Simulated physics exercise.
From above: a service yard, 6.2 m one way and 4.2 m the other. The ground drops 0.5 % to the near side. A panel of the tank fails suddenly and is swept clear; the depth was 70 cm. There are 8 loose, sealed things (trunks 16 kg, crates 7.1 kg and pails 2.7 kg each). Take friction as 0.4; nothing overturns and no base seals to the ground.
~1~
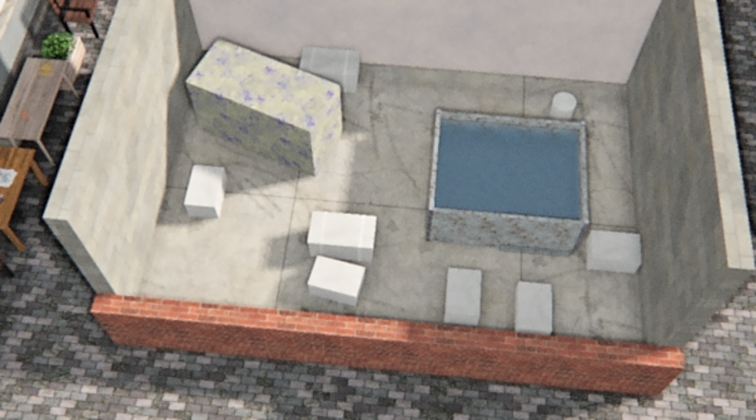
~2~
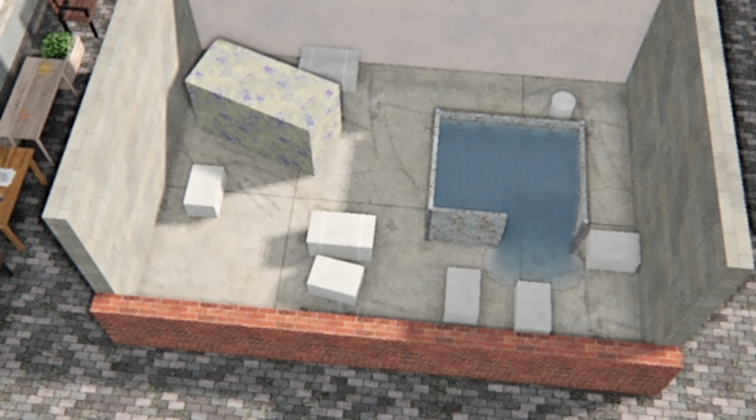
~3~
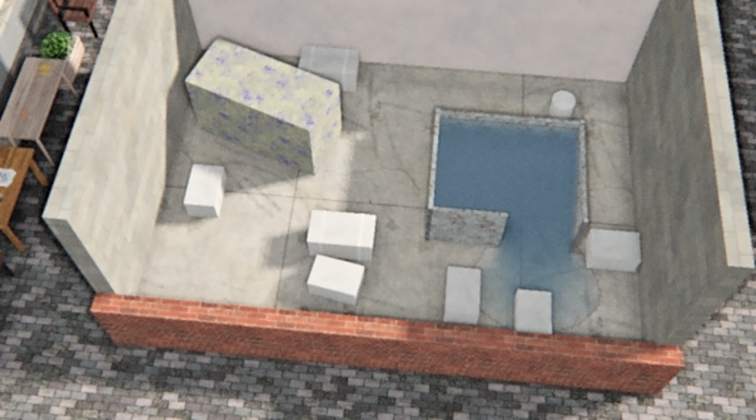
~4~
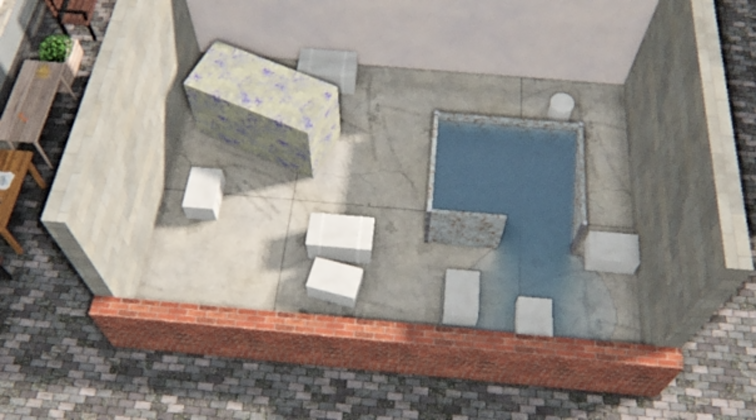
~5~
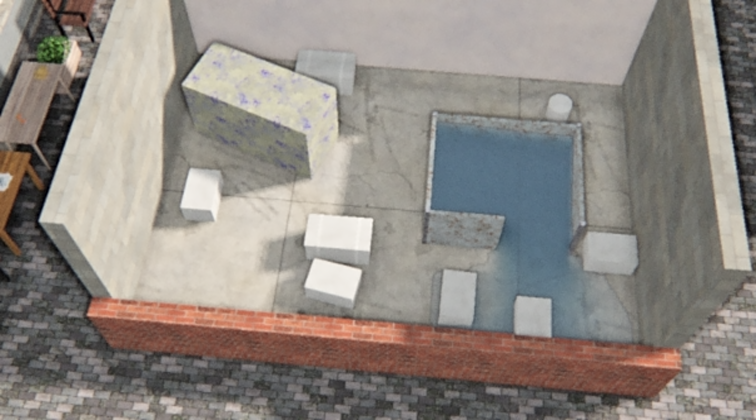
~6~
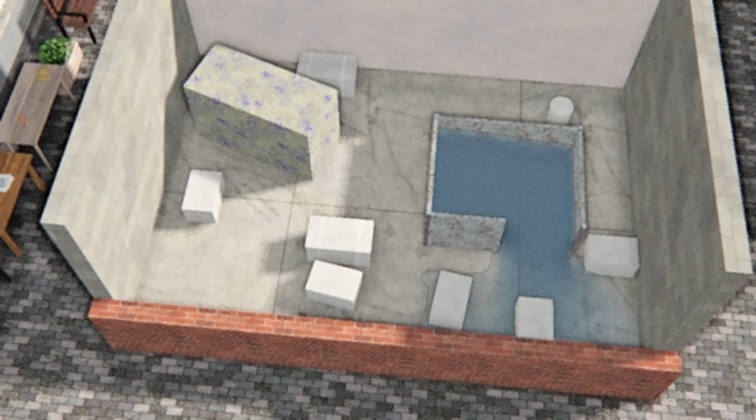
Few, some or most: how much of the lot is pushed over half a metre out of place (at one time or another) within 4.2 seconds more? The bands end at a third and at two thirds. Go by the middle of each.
Share: Two thirds or more.
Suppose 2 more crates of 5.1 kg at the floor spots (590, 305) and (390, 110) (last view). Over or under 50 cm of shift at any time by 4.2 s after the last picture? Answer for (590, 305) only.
It is more.
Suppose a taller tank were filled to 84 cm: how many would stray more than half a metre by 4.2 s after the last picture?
In that case 7 of them.
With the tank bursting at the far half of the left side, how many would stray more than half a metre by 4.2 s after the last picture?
Then 4.
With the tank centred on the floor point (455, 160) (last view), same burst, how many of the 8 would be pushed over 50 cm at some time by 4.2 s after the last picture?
Then 7.
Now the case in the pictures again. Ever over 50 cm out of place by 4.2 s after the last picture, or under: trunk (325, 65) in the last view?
It is less.
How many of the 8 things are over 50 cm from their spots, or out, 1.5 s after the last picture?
By then 3.
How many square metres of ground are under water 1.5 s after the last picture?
Some 12 m2.
Then, 0.4 s after the last picture 0 of 8 are over 50 cm from their spots; 1 afloat.
Then, 1.5 s after the last picture 3 of 8 are over 50 cm from their spots; 2 afloat.
Then, 2.8 s after the last picture 6 of 8 are over 50 cm from their spots; 3 afloat.
Then, 4.2 s after the last picture 7 of 8 are over 50 cm from their spots, and 7 have been at some point; 4 afloat.
